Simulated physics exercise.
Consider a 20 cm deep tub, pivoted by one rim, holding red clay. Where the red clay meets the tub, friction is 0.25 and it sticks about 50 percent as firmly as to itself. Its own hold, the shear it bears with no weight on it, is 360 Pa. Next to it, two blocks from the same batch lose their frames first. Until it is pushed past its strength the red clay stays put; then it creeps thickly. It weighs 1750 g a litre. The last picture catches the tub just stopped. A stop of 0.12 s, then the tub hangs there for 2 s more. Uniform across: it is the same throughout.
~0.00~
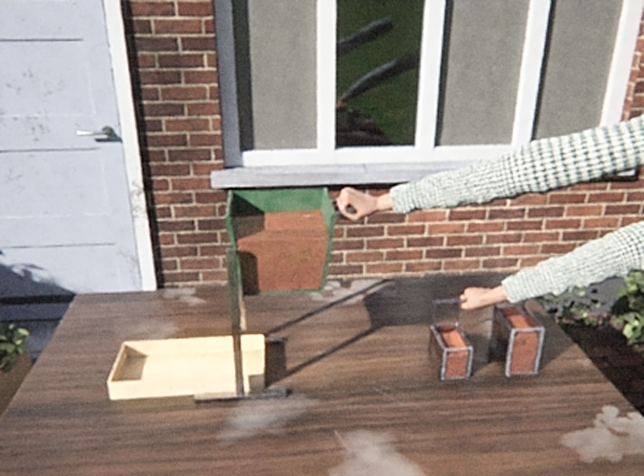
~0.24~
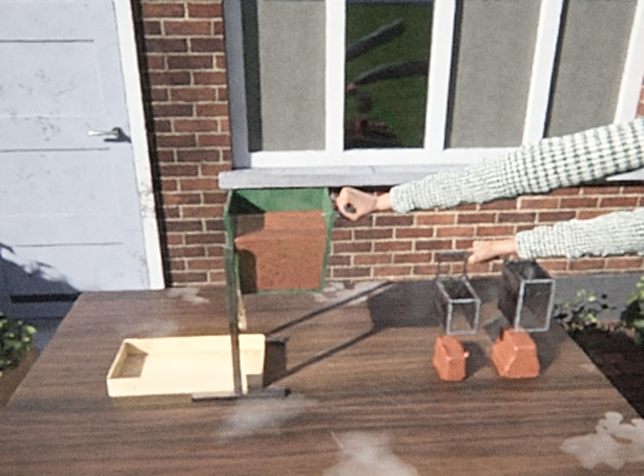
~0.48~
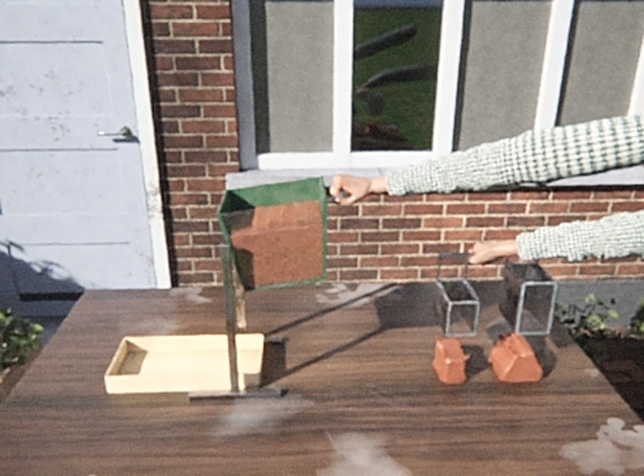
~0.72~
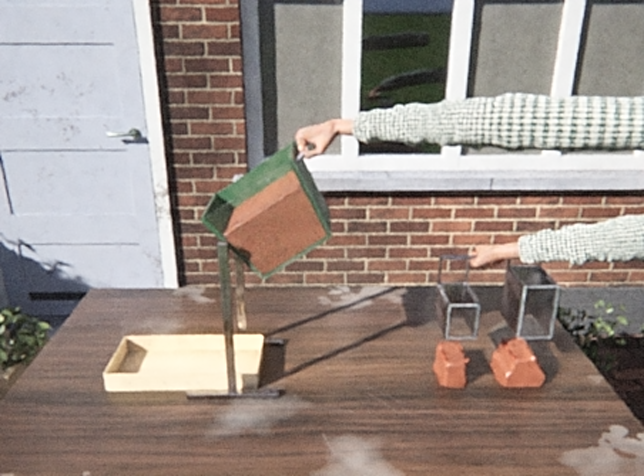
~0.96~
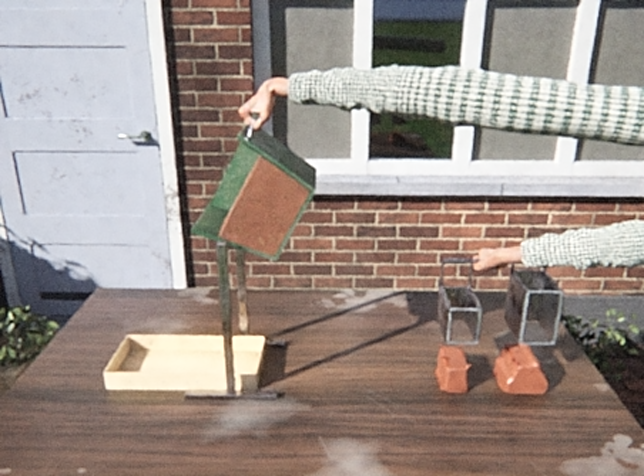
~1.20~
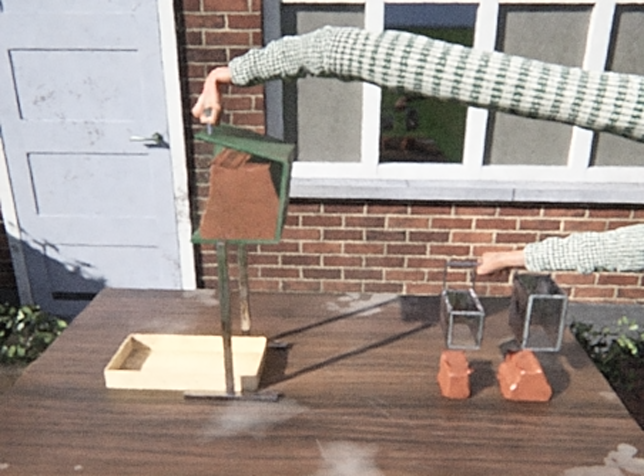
Hands in knitted sleeves lifting wire cages off two red clay blocks, which slump slightly, then tilting a green tub leftward.
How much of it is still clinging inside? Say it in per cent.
About 57 %.
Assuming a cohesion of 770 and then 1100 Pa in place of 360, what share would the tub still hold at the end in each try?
First try roughly 100 per cent, second try roughly 100 per cent.
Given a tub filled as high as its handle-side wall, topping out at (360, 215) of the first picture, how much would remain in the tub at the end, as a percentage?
In that case close to 45 %.
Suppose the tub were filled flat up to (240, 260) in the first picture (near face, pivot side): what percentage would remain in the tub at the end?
About 95 %.
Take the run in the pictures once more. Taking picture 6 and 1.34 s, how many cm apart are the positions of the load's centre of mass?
The shift is near 4 cm.
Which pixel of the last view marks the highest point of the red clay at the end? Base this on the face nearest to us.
Somewhere near (255, 199) in the last view.
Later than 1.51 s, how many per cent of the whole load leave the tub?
Near 12 %.
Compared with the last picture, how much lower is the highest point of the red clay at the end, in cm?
Roughly 8 cm.
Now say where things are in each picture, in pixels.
In the first frame, handle-side rim at (332, 214), tilt 0 degrees; crest of the red clay at (256, 240); block heights 7.9 cm, 12 cm (left to right).
In the second frame, handle-side rim at (331, 213), tilt 0 degrees; crest of the red clay at (254, 238); block heights 7.9 cm, 10 cm (left to right).
In the third frame, handle-side rim at (323, 200), tilt 7 degrees; crest of the red clay at (318, 225); block heights 7.8 cm, 9.3 cm (left to right).
In the fourth frame, handle-side rim at (289, 161), tilt 34 degrees; crest of the red clay at (300, 188); block heights 7.8 cm, 9.2 cm (left to right).
In the fifth frame, handle-side rim at (237, 139), tilt 62 degrees; crest of the red clay at (258, 160); block heights 7.8 cm, 9.2 cm (left to right).
In the sixth frame, handle-side rim at (197, 139), tilt 83 degrees; crest of the red clay at (214, 166); block heights 7.8 cm, 9.2 cm (left to right).
After 1.34 s, the tub is at 83 degrees and holds 92 %.
After 1.51 s, the tub is at 83 degrees and holds 69 %.
After 1.68 s, the tub is at 83 degrees and holds 65 %.
After 1.85 s, the tub is at 83 degrees and holds 63 %.
After 3.20 s, the tub is at 83 degrees and holds 57 %.
